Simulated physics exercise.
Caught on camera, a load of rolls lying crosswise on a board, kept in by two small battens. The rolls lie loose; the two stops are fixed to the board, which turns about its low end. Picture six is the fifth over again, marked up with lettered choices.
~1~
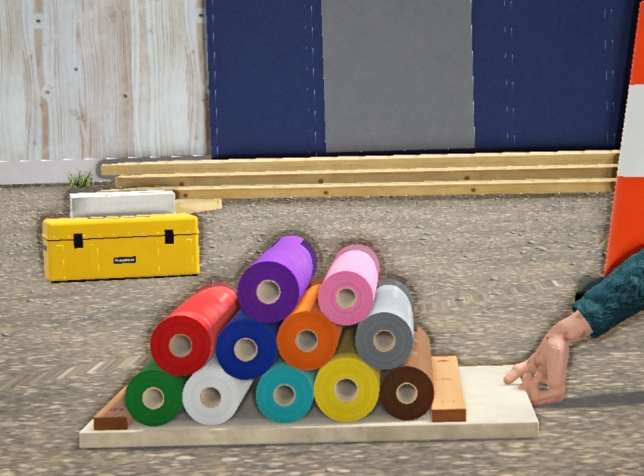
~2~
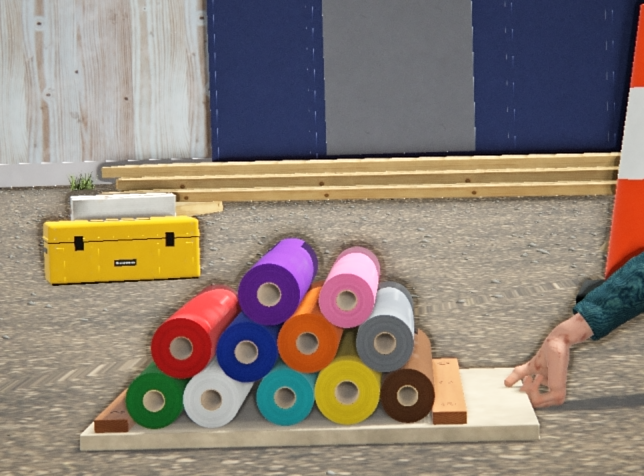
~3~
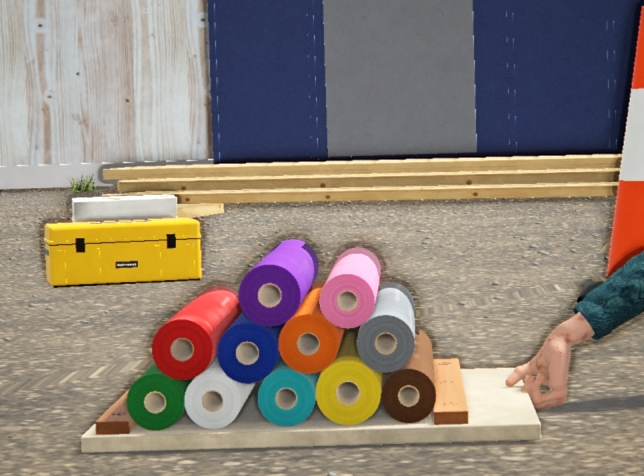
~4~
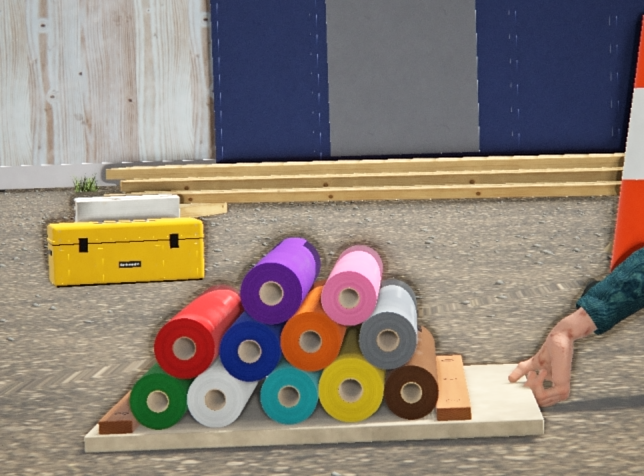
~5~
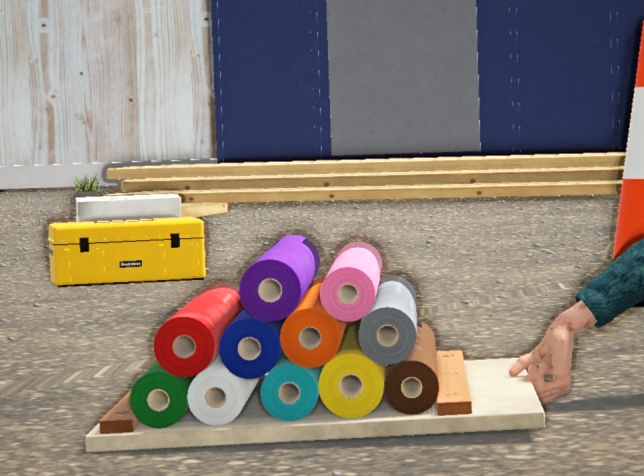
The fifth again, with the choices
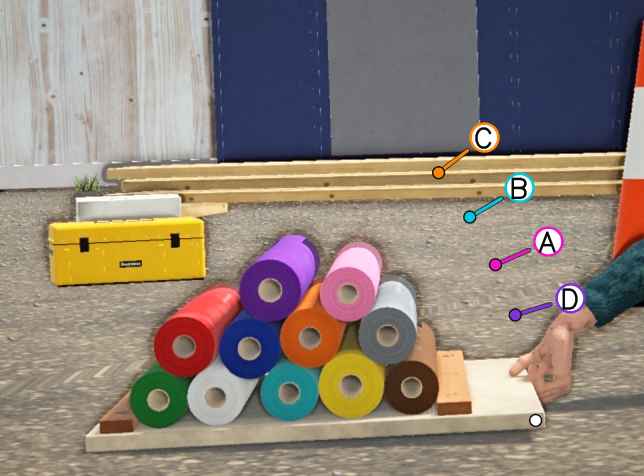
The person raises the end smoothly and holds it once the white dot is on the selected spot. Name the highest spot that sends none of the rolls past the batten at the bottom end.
At most to D.
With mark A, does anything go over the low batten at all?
At A: Yes.
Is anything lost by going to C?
At C: Yes.
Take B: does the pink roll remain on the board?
The pink roll: No.
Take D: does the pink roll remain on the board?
The pink roll: Yes.
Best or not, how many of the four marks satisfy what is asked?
One of the four.
On the marked copy, A at (496, 265); B at (469, 217); C at (438, 173); D at (515, 315); the white dot at (535, 420).
With D. Early on, board at 12°.
Further on, board at 15°.
At the end, board at 15°, none over the low batten.
As for the rest, A five over the low batten; B five over the low batten; C eleven over the low batten.
